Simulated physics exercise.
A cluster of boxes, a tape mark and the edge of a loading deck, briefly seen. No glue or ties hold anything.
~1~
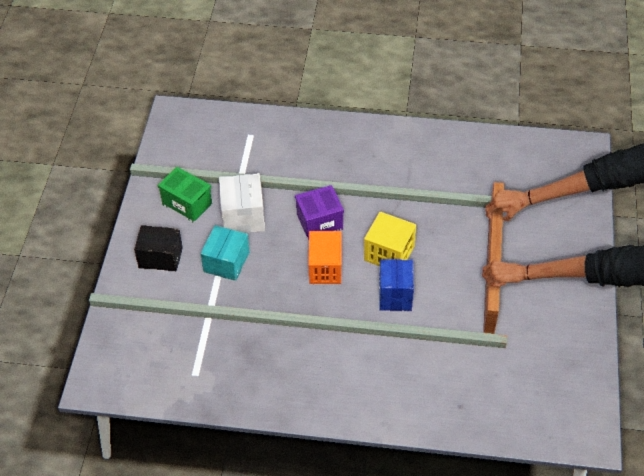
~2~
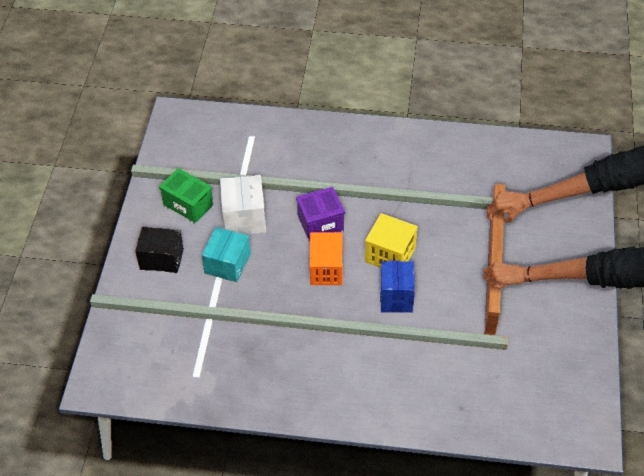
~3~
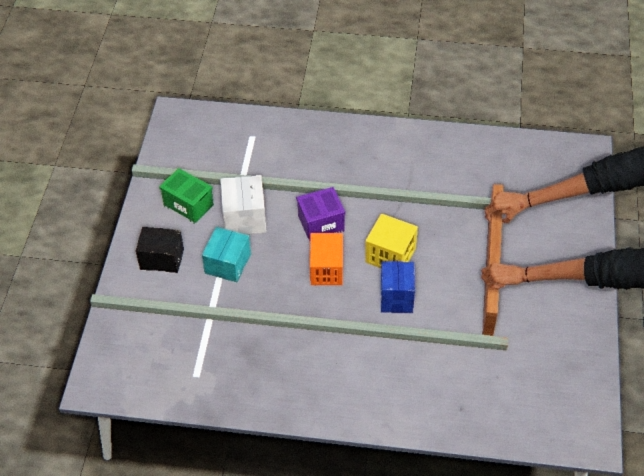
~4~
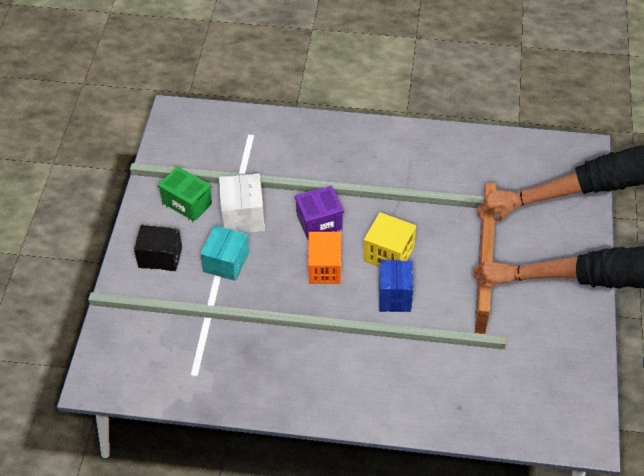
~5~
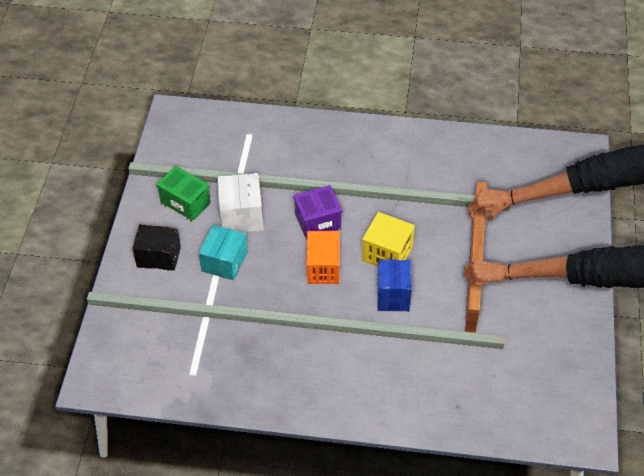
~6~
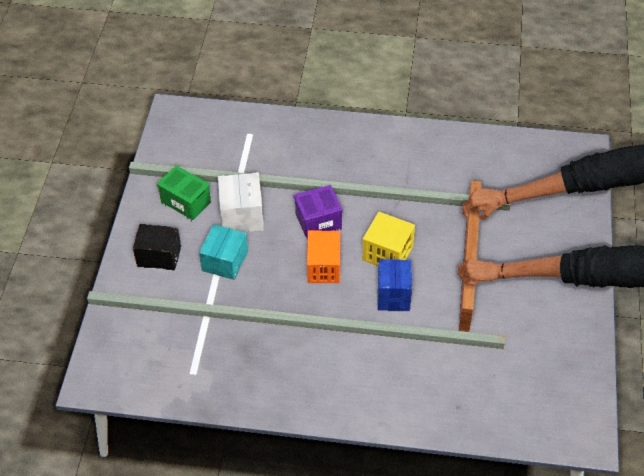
At first, two hands hold an orange-brown plank upright at the right of a grey table, between two pale green rails, with colourful boxes scattered to its left around a white line. The plank stays nearly still, then the hands slide it slightly left, without touching the boxes, which stay in place.
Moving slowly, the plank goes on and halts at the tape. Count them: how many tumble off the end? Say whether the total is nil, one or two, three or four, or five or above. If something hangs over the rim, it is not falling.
It is going to spill one or two of them.
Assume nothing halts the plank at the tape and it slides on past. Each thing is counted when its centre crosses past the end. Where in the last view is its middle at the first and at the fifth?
(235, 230) and (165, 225).
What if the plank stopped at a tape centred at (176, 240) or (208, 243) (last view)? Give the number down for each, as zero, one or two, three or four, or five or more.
One after the other, that's 3 or 4 for the first and just one or two for the second.
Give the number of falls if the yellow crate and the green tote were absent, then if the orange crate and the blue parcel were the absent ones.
You'd get 0 in the first case and 0 in the second one.
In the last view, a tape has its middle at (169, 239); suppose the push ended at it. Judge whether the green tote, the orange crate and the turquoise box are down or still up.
Taking them in turn: Green tote ends up off it, orange crate is still there, turquoise box ends up off it.
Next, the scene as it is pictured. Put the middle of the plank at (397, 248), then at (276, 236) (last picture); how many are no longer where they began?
At the first place 2, at the second 8.
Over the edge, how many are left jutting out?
It totals 1.
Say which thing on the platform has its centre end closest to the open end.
Green tote - nearest.
Early on, none off yet; black box at rest near (157, 247); green tote at rest near (185, 194); turquoise box at rest near (224, 252).
A while later, none off yet; black box travelled a little near (137, 247); green tote travelled a little near (170, 193); turquoise box travelled about its own width near (175, 250).
Finally, the number that fall off is one or two; lost, black box.
